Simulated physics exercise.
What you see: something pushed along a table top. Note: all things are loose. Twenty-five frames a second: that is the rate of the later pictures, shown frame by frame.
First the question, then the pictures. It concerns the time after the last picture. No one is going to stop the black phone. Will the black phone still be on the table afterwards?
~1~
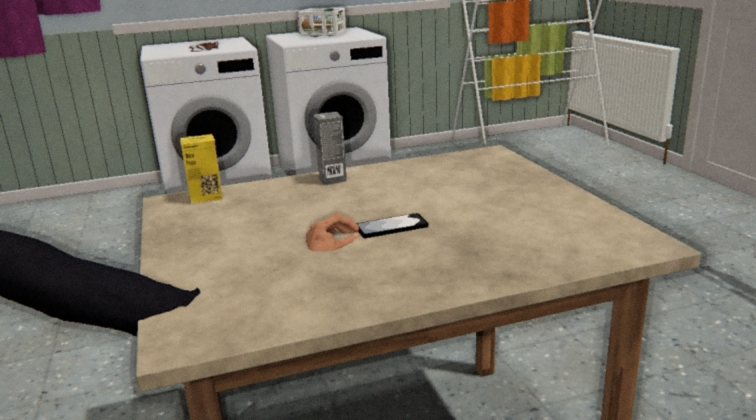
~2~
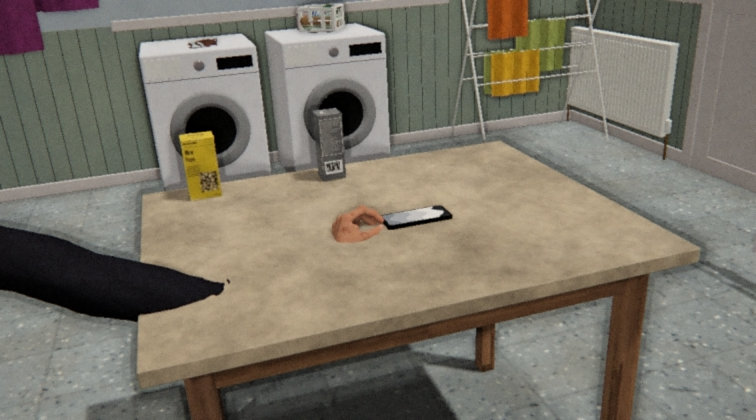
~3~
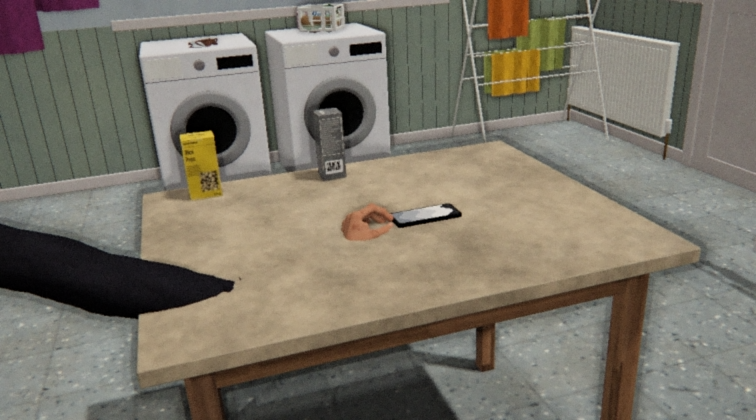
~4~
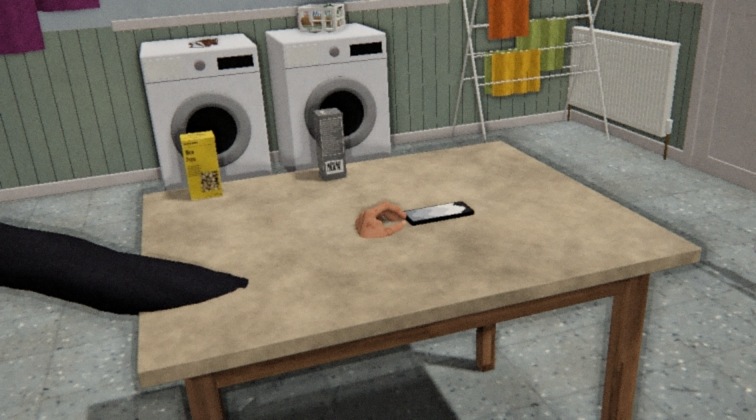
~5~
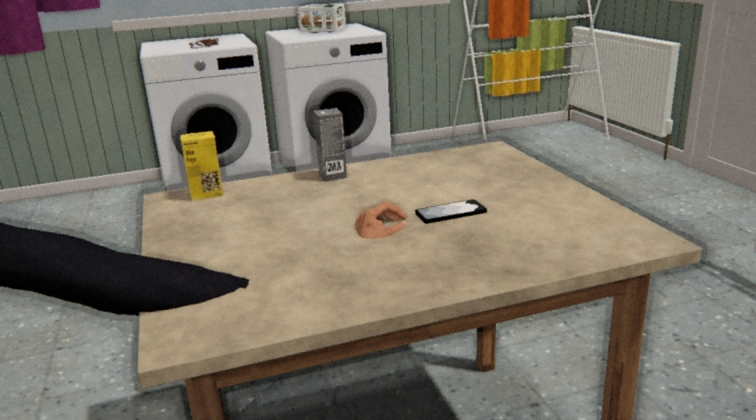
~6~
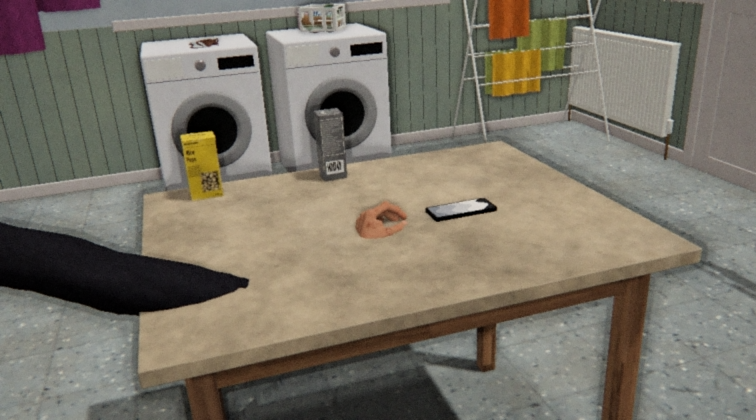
Yes: Seems to me it never makes it past the edge.
Then, 0.10 s on from there, black phone shifted a little near (475, 207).
Then, 0.20 s on from there, black phone shifted about its own width near (476, 207).
In the end, moved from the start, black phone. At the end, from the last picture's camera, black phone near (476, 207).
